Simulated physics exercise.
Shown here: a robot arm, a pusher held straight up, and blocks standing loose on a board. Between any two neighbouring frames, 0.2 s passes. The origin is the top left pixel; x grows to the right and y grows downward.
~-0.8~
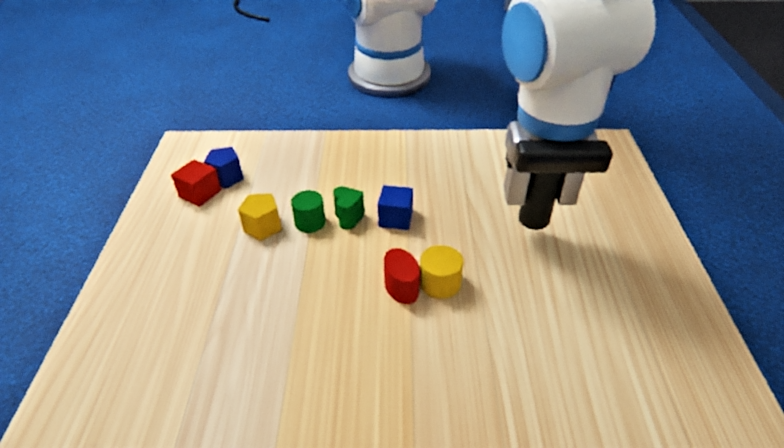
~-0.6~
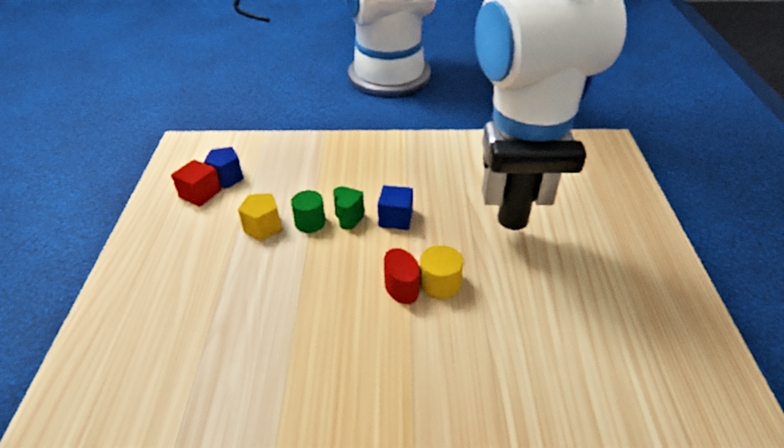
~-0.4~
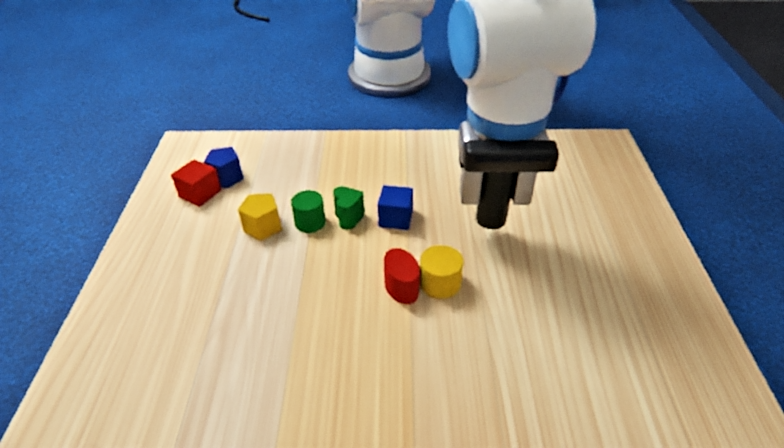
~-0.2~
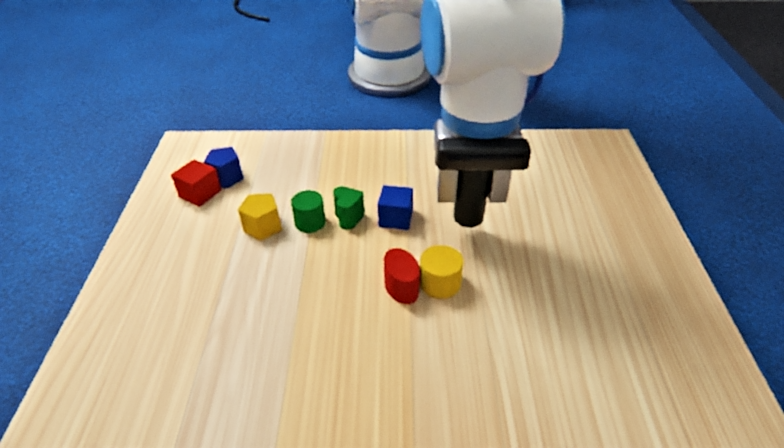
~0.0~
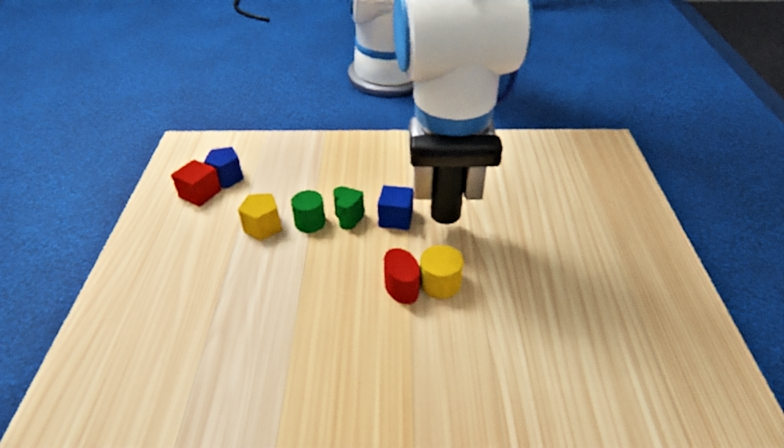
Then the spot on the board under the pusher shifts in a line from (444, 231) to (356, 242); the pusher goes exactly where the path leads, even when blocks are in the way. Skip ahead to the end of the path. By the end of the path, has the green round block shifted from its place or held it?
It keeps its spot.
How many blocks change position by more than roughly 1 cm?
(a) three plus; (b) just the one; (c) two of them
The one that fits is b, just the one.
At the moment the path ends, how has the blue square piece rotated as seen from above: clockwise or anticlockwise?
Looking down: Clockwise.
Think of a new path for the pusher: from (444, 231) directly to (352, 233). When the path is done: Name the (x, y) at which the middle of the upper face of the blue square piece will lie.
When the path ends, it will be at (372, 189).
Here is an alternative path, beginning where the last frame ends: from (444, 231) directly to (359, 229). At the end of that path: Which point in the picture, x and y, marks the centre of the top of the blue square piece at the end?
It should be at (368, 186) by then.
What follows on the original path. Halfway along, pusher at (400, 220); blue square piece at (386, 194), turned 40° clockwise.
At the end, pusher at (355, 225); green round block in place; blue square piece at (380, 194), turned 65° clockwise.
